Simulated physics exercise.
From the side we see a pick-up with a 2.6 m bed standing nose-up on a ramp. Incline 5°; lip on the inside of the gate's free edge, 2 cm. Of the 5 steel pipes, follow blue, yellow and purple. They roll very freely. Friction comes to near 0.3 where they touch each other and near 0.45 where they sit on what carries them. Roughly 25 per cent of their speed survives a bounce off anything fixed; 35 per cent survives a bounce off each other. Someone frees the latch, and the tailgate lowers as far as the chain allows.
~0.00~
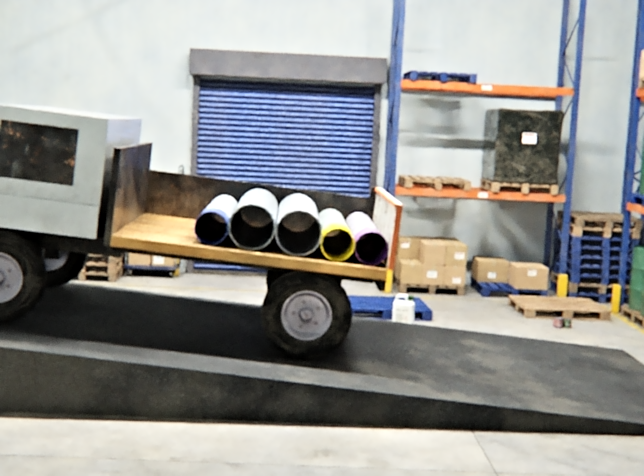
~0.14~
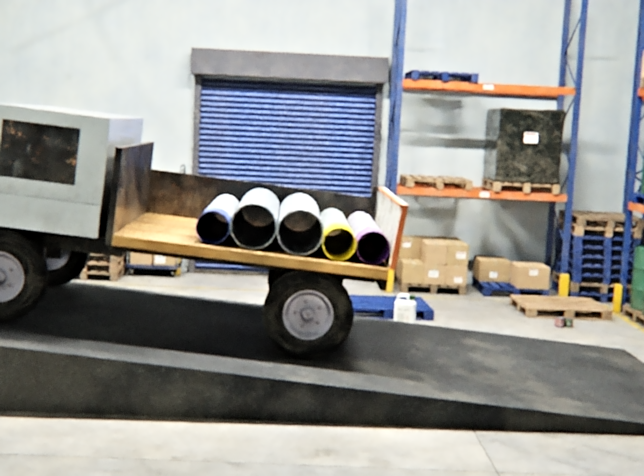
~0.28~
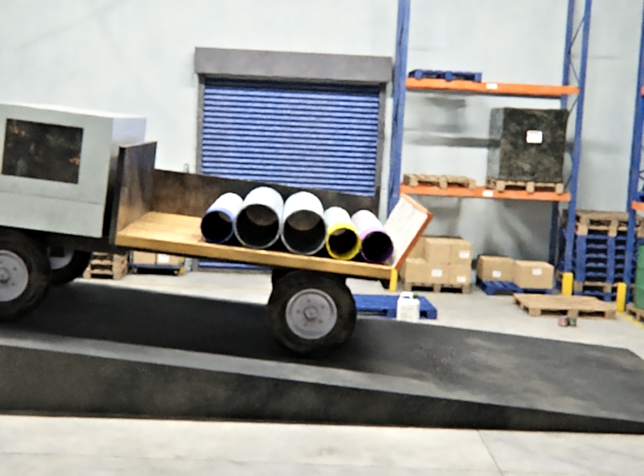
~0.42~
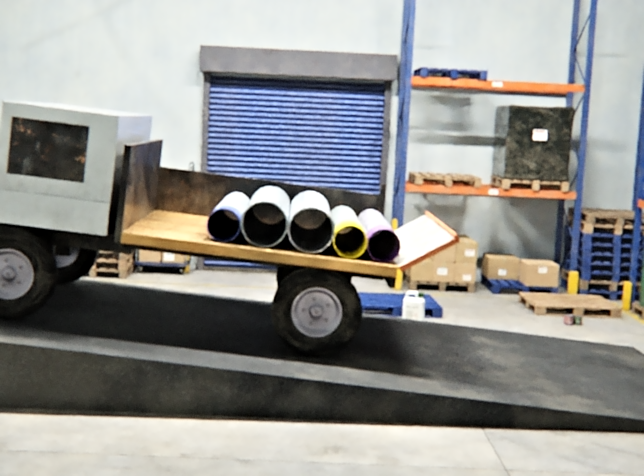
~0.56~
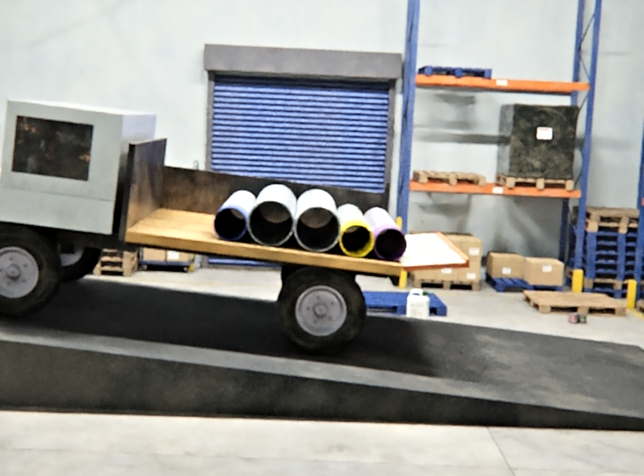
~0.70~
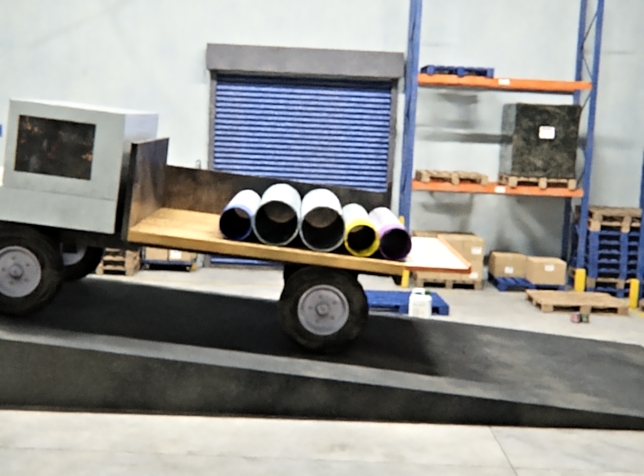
The clip opens on a pick-up standing nose-up on a dark ramp, with five pipes in a row across its bed beside the upright tailgate. The tailgate swings down to the right until it lies about level, while the pipes, yellow and purple ones nearest it, barely shift on the bed.
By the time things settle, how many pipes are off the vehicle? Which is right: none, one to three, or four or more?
The right one is one to three.
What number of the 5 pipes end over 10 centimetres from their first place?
5.
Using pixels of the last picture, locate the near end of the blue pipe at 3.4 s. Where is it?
(349, 238), roughly.
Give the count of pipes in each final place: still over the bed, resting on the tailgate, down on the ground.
First 1, then 2, and last 2.
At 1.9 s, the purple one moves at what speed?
Estimate: Some 0.5 m/s.
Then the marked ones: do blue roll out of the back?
As it turns out, blue stays put.
Then, 1.9 s in, blue is on the bed, 115 cm short of the hinge, rolling right; yellow is on the gate, 5 cm past the hinge, rolling right; purple is on the gate, 35 cm past the hinge, rolling right; 0 out so far.
Then, 3.4 s in, blue is on the bed, 55 cm short of the hinge, rolling right; yellow is dropping off the gate; purple is out on the ground; 2 out so far.
In the end (5.9 s), blue is on the bed, 30 cm short of the hinge; yellow is off the vehicle; purple is out on the ground; 2 out so far.
